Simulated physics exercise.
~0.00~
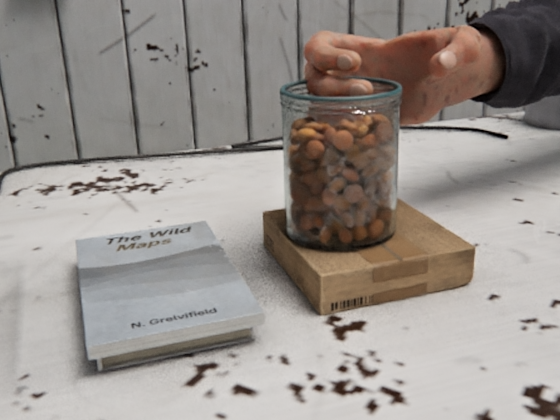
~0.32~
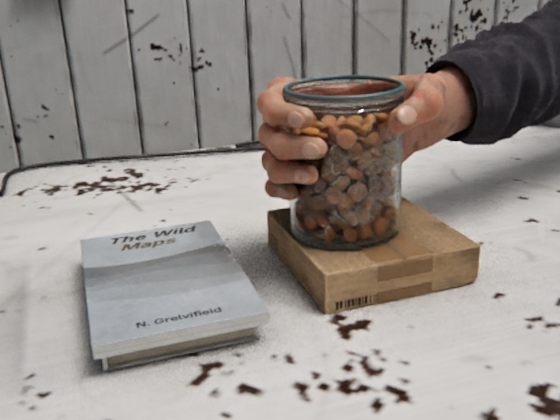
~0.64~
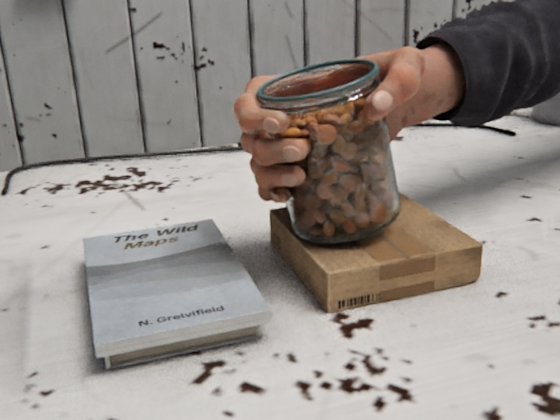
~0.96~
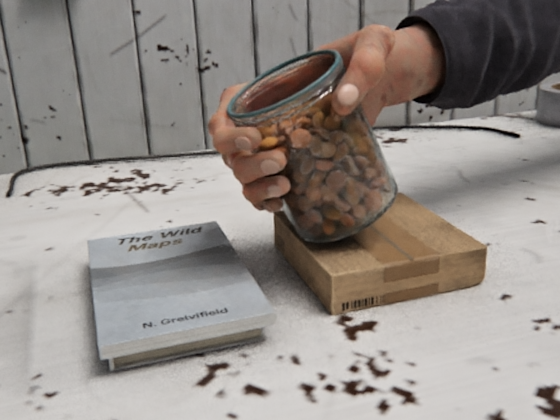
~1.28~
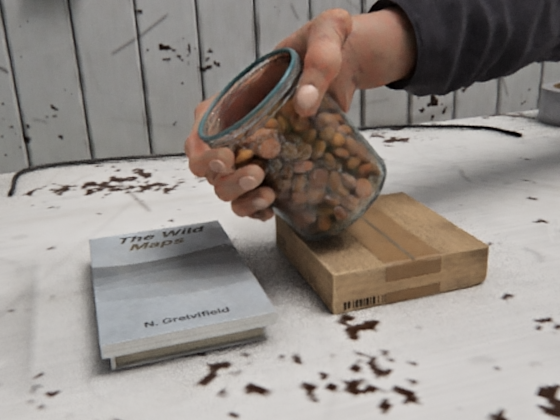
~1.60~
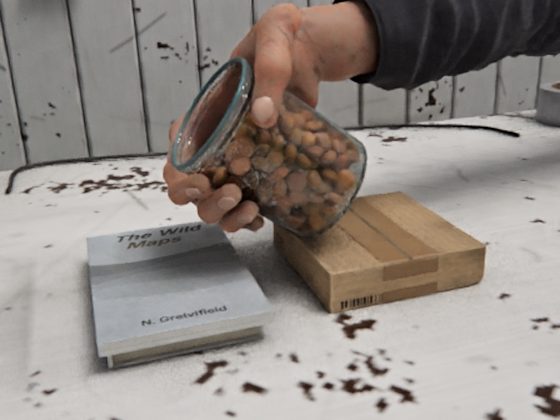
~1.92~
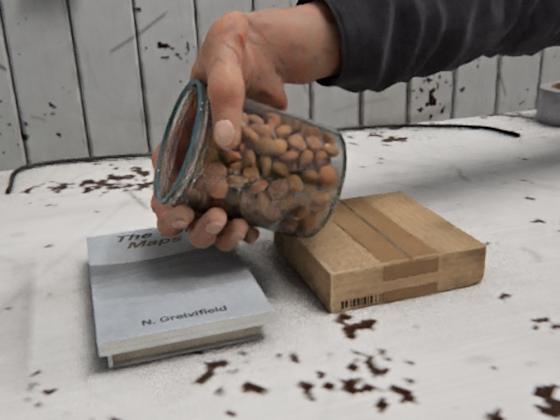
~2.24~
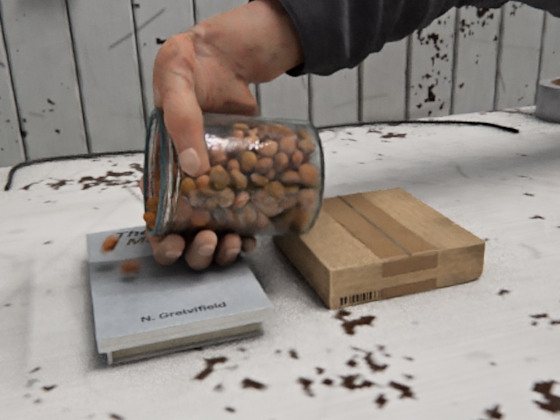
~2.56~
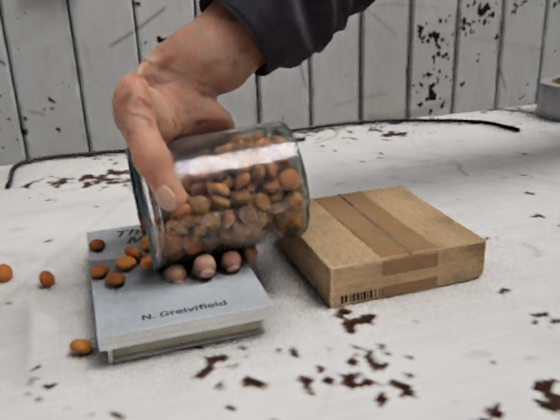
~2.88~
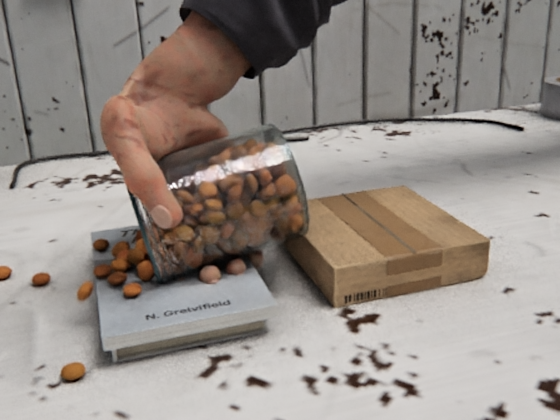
A hand tips an open clear jar leftward onto a book, spilling some brown pieces.
